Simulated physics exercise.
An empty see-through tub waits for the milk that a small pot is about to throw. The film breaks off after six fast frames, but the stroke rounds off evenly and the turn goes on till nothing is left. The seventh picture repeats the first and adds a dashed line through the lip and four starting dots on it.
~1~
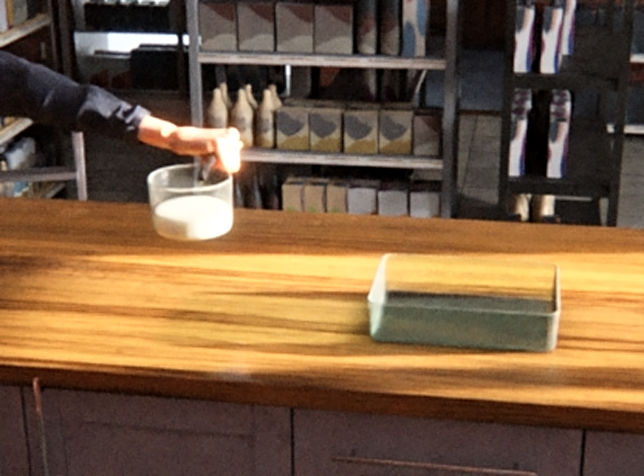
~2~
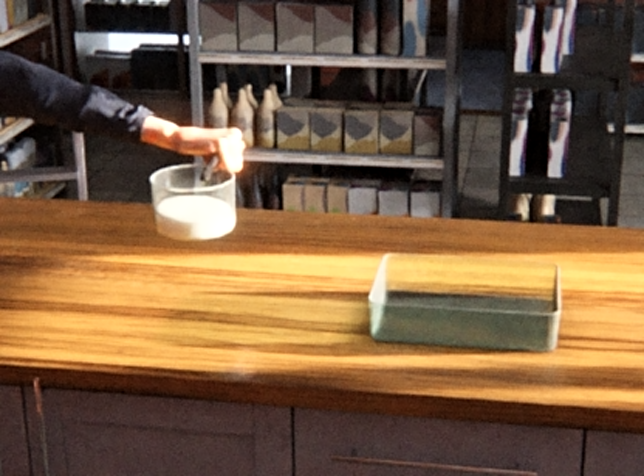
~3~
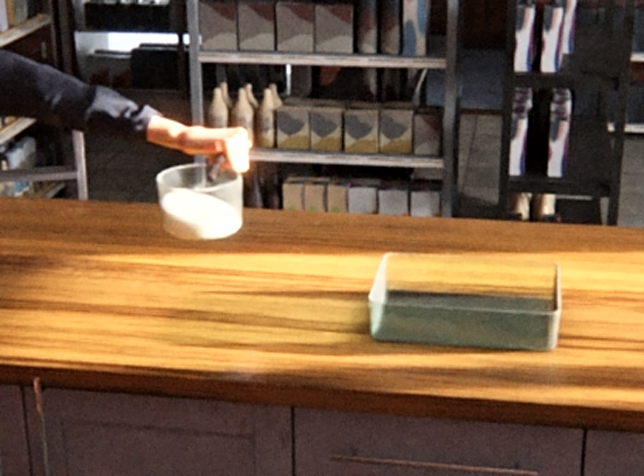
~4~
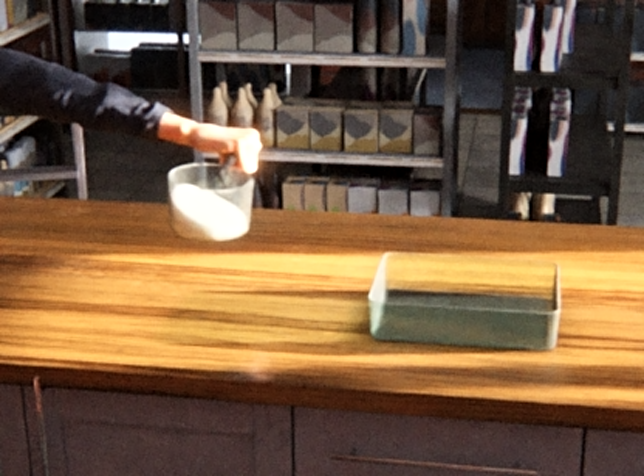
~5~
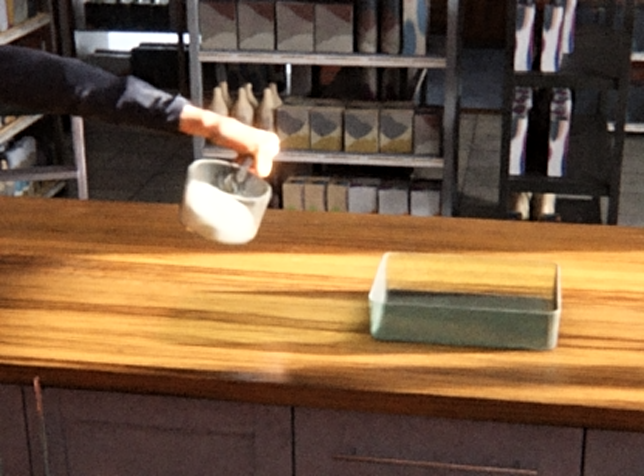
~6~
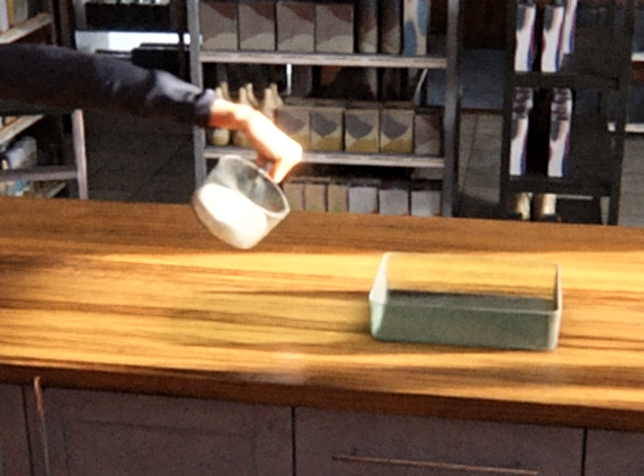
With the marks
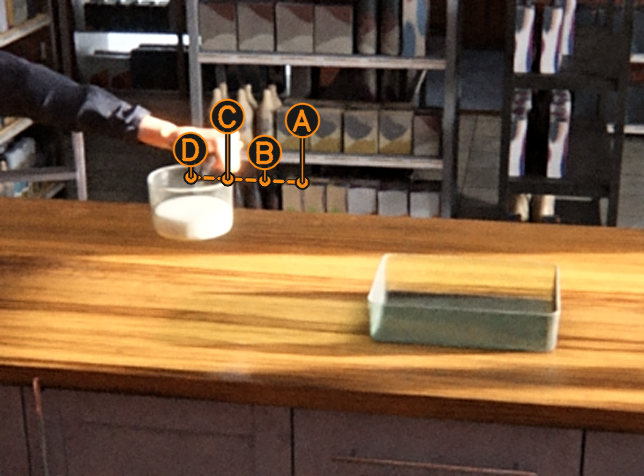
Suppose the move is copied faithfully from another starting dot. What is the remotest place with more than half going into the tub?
B.
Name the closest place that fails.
That would be C.
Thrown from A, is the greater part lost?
No.
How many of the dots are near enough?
Two.
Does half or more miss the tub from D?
Yes, that goes wrong.
In orange, A at (302, 182); B at (264, 180); C at (227, 178); D at (190, 177).
With A, about 74 % lands in the tub, 2 % falls short and 24 % goes beside or beyond.
With B, about 79 % lands in the tub, 4 % falls short and 18 % goes beside or beyond.
With C, about 6 % lands in the tub, 89 % falls short and 5 % goes beside or beyond.
With D, about 0 % lands in the tub, 100 % falls short.
